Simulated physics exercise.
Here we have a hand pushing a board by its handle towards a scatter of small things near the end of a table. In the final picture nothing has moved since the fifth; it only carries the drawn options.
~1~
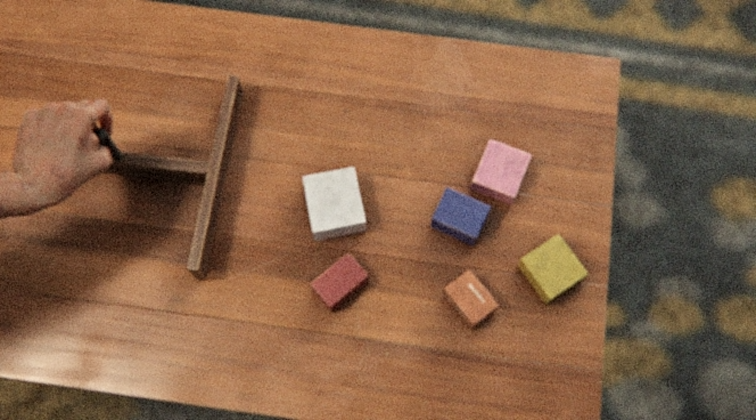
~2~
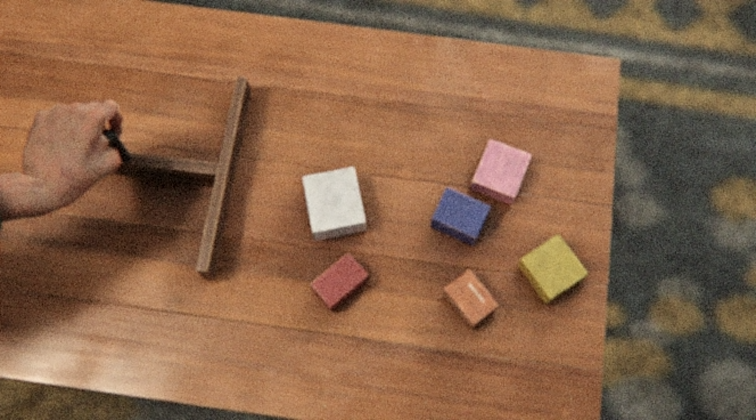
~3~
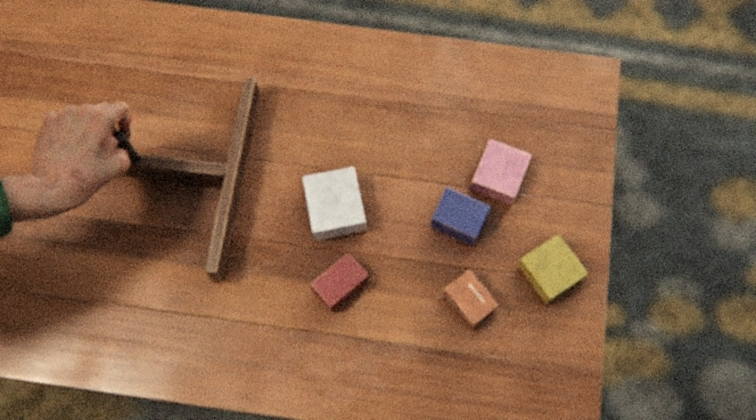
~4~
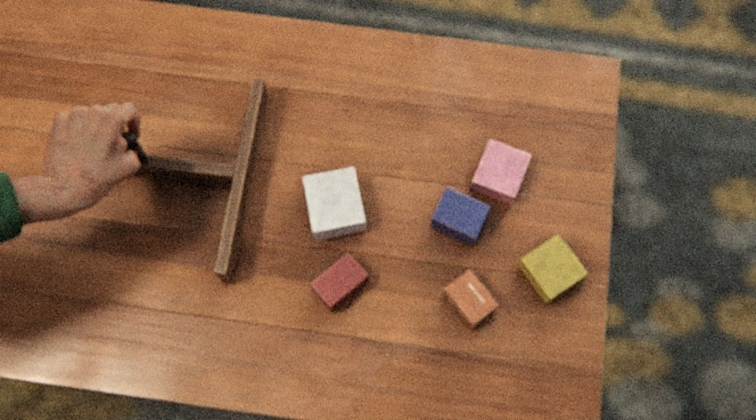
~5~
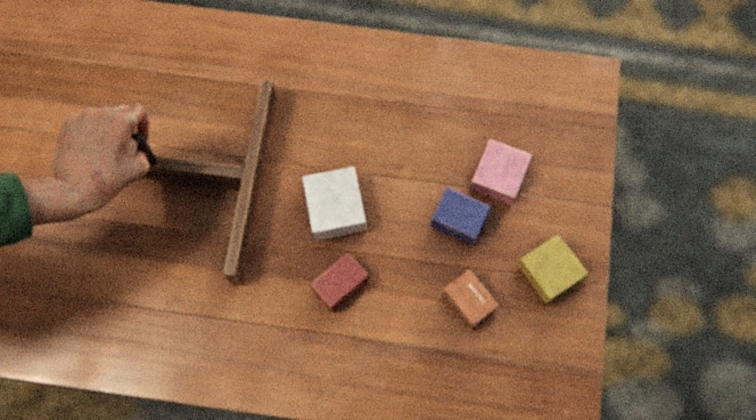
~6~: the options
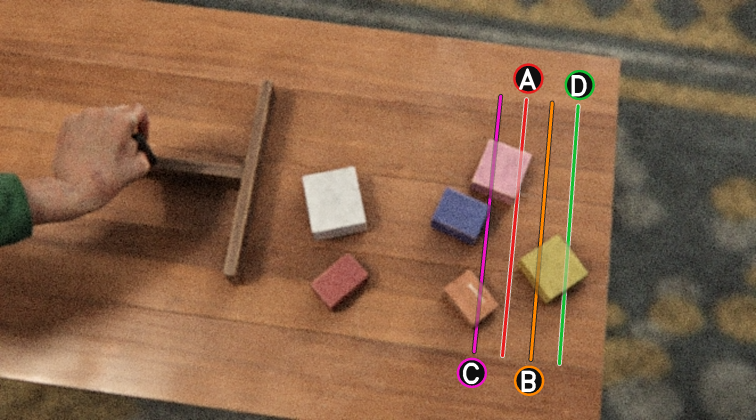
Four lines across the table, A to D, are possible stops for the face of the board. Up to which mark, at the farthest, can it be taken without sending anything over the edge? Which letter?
No farther than A.
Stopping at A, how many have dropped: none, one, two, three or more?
In all, none.
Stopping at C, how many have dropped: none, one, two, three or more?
In all, none.
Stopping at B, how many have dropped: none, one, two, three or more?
Two.
On the marked copy, A at (515, 222); B at (542, 225); C at (488, 218); D at (569, 229).
Taking A. A third of the way, board (344, 186); red block (363, 279); white block (374, 213).
Two thirds of the way, board (439, 198); blue block (520, 220); orange box (492, 306).
When it is over, board (516, 208); yellow block (596, 281); blue block (595, 229); nothing has fallen.
As for the rest, B drops the blue block and yellow block; C is safe but short; D drops the blue block, yellow block and orange box.
